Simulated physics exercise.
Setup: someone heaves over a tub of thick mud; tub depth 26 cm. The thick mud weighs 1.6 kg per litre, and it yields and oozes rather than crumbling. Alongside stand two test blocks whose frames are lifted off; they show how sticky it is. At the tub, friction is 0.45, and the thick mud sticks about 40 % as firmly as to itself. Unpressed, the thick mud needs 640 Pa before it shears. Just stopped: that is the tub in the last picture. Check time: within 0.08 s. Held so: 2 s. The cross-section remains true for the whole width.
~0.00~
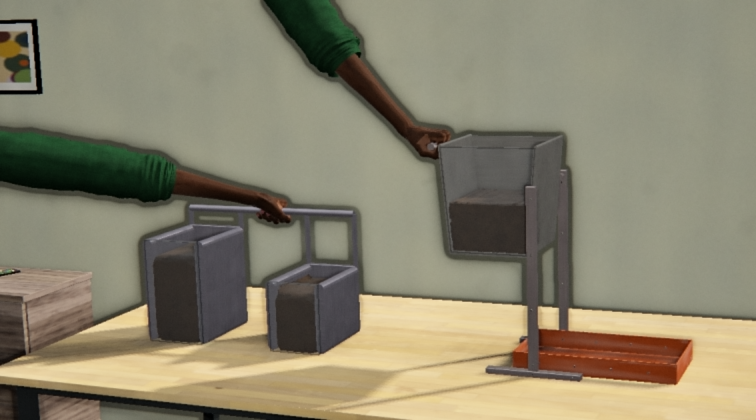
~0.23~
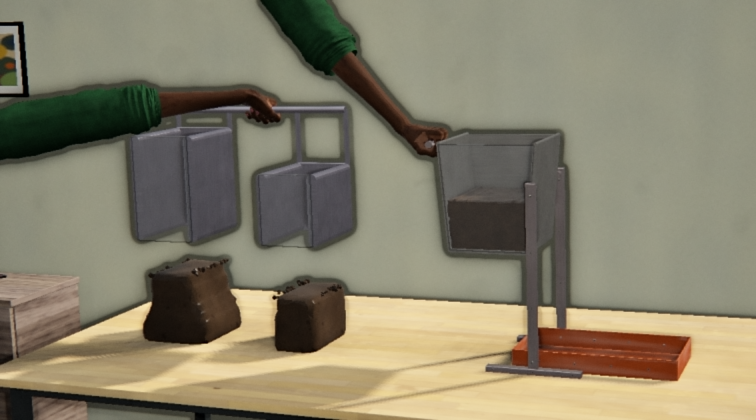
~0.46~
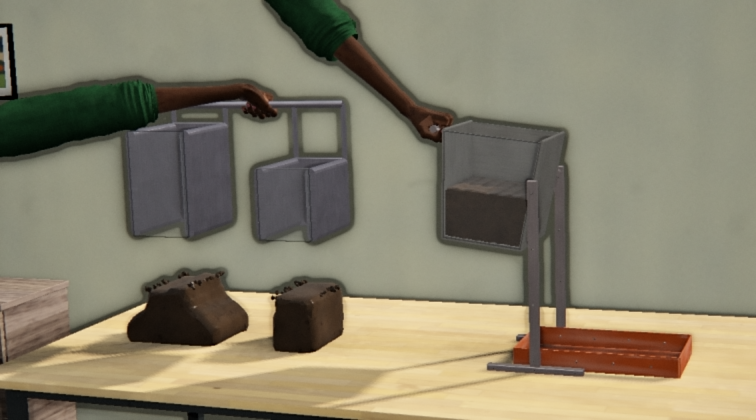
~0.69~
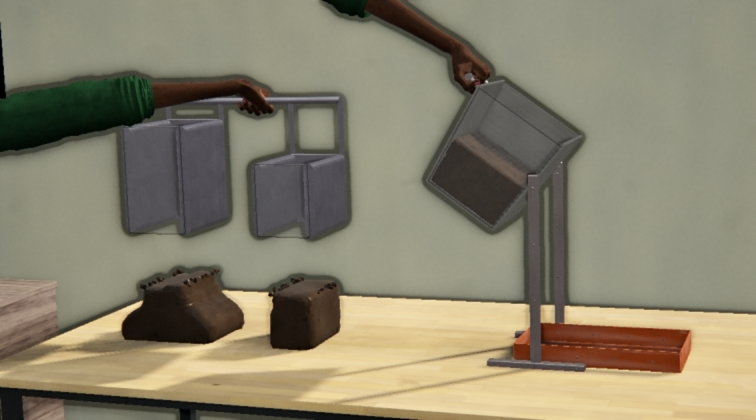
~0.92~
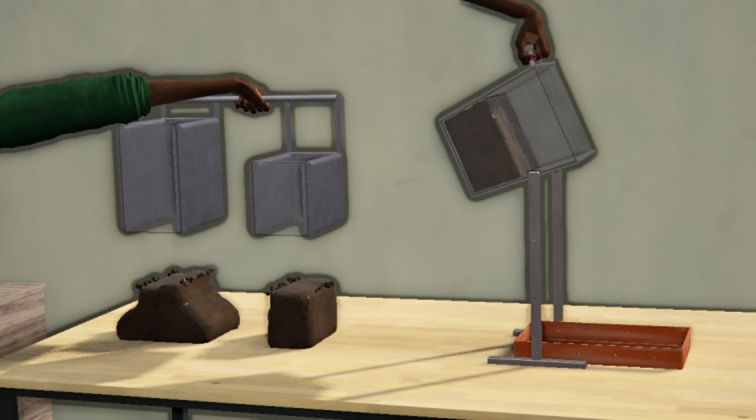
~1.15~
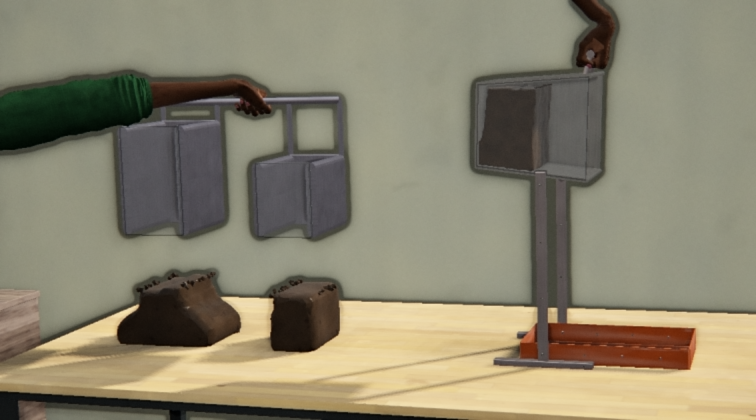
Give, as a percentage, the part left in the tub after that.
I would say roughly 99 per cent is left.
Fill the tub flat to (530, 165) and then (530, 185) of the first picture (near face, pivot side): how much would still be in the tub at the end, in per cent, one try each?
Respectively 45 percent and 65 percent.
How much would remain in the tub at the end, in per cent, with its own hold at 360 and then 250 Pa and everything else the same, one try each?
Expect about 65 in a hundred, then about 55 in a hundred.
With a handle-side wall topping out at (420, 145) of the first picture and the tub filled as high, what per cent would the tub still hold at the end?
Some 60 per cent, I reckon.
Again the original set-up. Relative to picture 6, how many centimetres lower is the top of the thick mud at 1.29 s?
About 3 cm.
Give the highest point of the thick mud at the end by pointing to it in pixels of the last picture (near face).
Close to pixel (538, 122).
After 1.29 s, the tub is at 92 degrees and holds 100 %.
After 1.46 s, the tub is at 92 degrees and holds 100 %.
After 1.63 s, the tub is at 92 degrees and holds 99 %.
After 1.80 s, the tub is at 92 degrees and holds 99 %.
After 3.15 s, the tub is at 92 degrees and holds 99 %.
